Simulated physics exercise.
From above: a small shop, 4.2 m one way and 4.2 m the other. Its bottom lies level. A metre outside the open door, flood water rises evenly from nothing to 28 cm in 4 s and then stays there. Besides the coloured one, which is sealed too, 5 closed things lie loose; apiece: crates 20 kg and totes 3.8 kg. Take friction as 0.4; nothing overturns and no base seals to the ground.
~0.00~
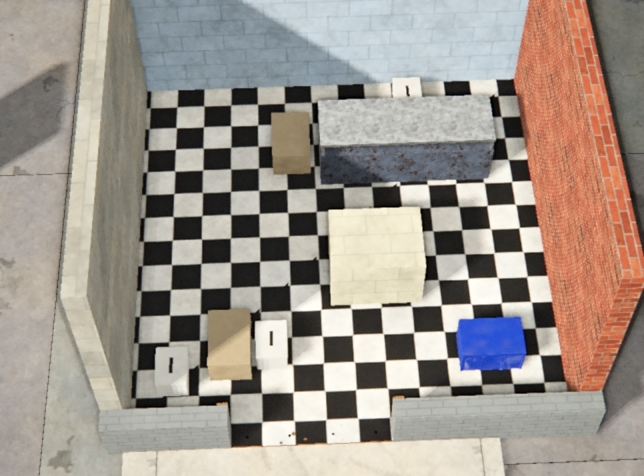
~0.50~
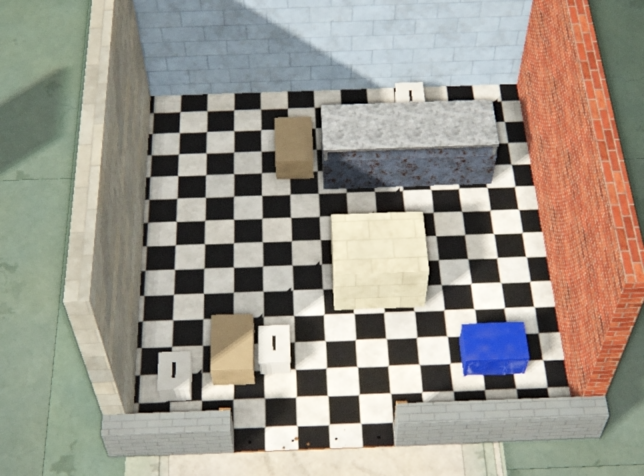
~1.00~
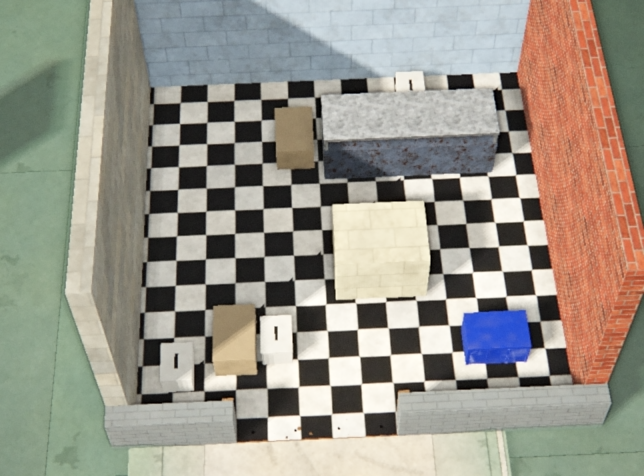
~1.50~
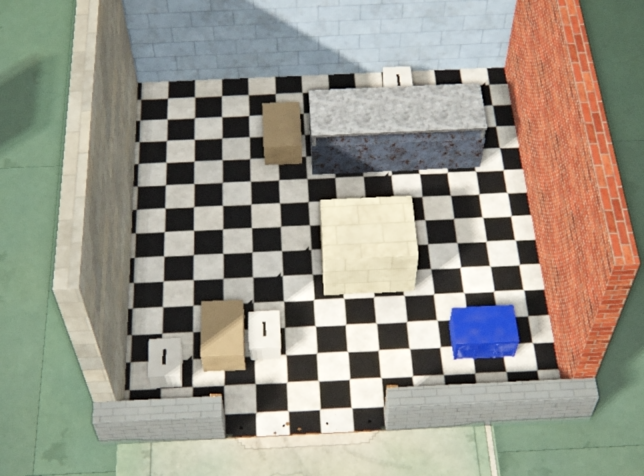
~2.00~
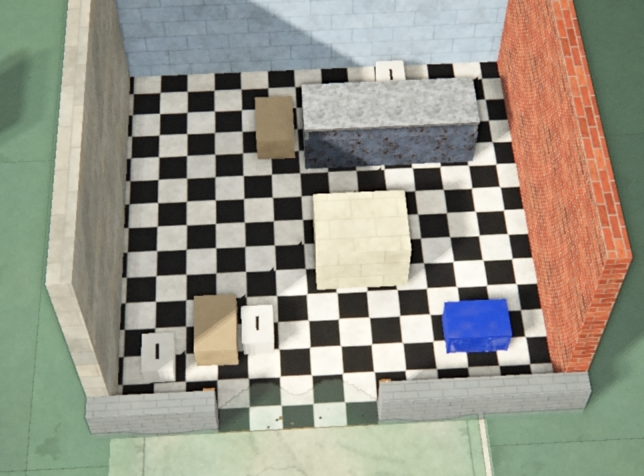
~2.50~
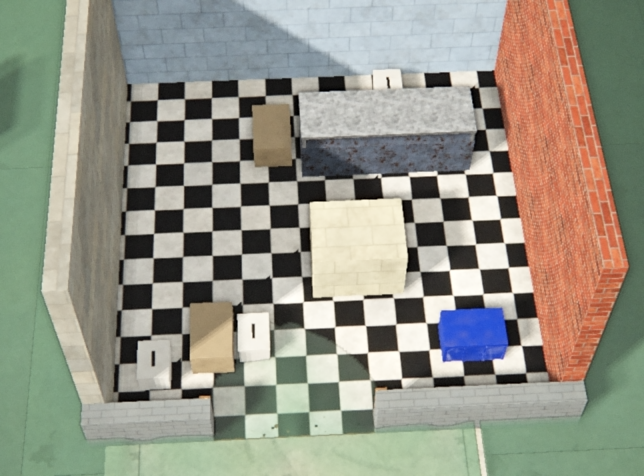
Shallow water spreading through the doorway onto a small shop's black-and-white checkered floor, the blue crate and other boxes staying still.
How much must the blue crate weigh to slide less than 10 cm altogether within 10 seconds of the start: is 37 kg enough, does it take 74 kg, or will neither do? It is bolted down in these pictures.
I expect that the lower weight is enough.
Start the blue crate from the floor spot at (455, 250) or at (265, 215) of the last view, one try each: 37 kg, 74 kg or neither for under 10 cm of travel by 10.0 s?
In that order: The smaller is enough; it takes the larger.
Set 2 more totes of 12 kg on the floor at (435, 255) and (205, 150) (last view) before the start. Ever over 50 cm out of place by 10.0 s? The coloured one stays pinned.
In that order: Under, past it.
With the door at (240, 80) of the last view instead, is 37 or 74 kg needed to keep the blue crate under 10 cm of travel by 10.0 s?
Then only the higher weight holds it.
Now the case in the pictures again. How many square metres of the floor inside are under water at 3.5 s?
About 3.5 m2.
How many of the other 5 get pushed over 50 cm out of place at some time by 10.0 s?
That makes 4.
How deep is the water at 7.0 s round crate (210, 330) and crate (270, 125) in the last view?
About 5 and 14 cm.
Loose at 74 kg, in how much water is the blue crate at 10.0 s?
About 10 cm.
After 3.5 s the blue crate would be 0 cm from its start with 37 kg and 0 cm from its start with 74 kg; 0 cm of water round it then.
After 4.5 s the blue crate would be 0 cm from its start with 37 kg and 0 cm from its start with 74 kg; 2 cm of water round it then.
After 7.0 s the blue crate would be 0 cm from its start with 37 kg and 0 cm from its start with 74 kg; 7 cm of water round it then.
After 10.0 s the blue crate would be 0 cm from its start with 37 kg and 0 cm from its start with 74 kg; 10 cm of water round it then.
